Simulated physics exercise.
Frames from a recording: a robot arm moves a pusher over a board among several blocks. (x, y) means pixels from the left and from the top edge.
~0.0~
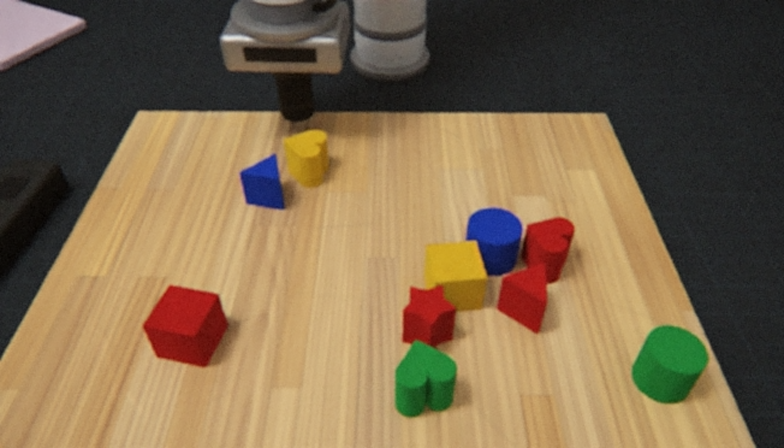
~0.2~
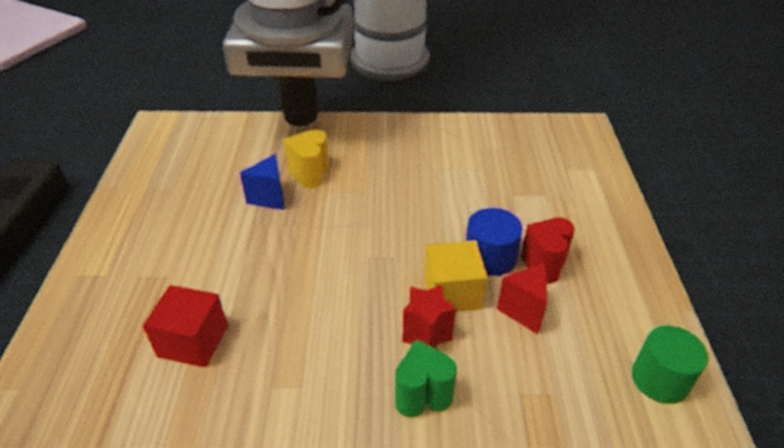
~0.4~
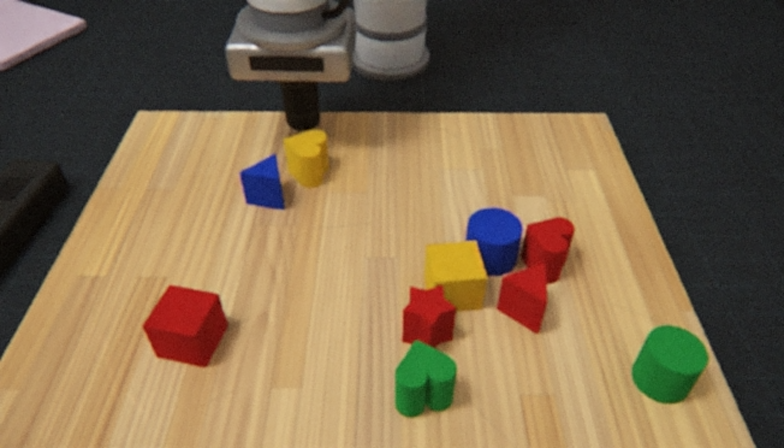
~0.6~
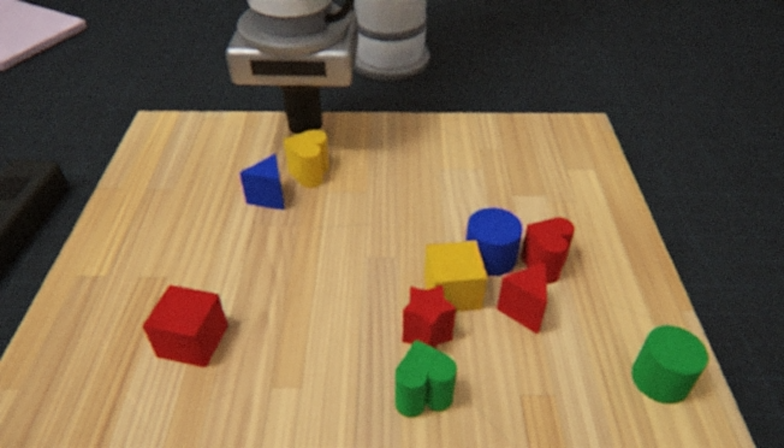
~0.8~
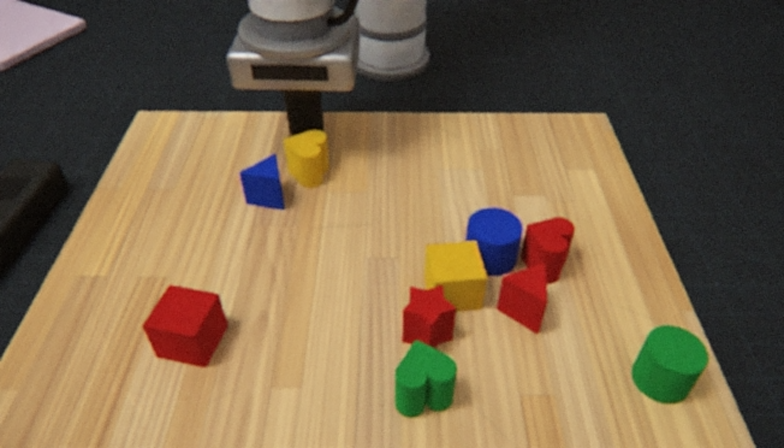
On a wooden board scattered with colourful blocks, a robot arm at the far edge eased its dark pusher slightly forward, close behind the yellow heart-shaped block, while all the blocks stayed still.
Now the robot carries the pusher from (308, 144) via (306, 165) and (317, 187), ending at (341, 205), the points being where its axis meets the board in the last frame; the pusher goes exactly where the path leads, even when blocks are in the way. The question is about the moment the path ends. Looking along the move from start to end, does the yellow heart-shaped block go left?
Going by the path, no.
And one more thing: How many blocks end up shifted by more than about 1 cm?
Answer: One block.
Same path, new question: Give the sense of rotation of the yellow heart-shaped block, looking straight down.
Seen from overhead, it turns clockwise.
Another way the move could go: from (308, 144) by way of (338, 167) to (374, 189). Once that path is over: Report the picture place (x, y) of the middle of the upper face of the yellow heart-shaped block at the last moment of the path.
It should be at (314, 155) by then.
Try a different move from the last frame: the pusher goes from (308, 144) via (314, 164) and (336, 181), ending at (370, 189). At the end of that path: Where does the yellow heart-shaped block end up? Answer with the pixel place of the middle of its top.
Close to (311, 169).
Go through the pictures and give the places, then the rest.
Pusher tip (298, 113); block tops, blue triangle (264, 168); yellow heart-shaped block (307, 142), in the first frame.
Pusher (301, 118); blocks unchanged, in the second frame.
Pusher (304, 122); blocks unchanged, in the third frame.
Pusher (305, 126); blocks unchanged, in the fourth frame.
Pusher (307, 131); blue triangle (264, 168); yellow heart-shaped block (307, 142), in the fifth frame.
What follows on the original path. One third of the way, pusher (305, 152); yellow heart-shaped block (308, 155).
Two thirds of the way, pusher (316, 173); yellow heart-shaped block (314, 179), turned 30° clockwise.
At the end, pusher (340, 191); blue triangle in place; yellow heart-shaped block (321, 197), turned 55° clockwise.
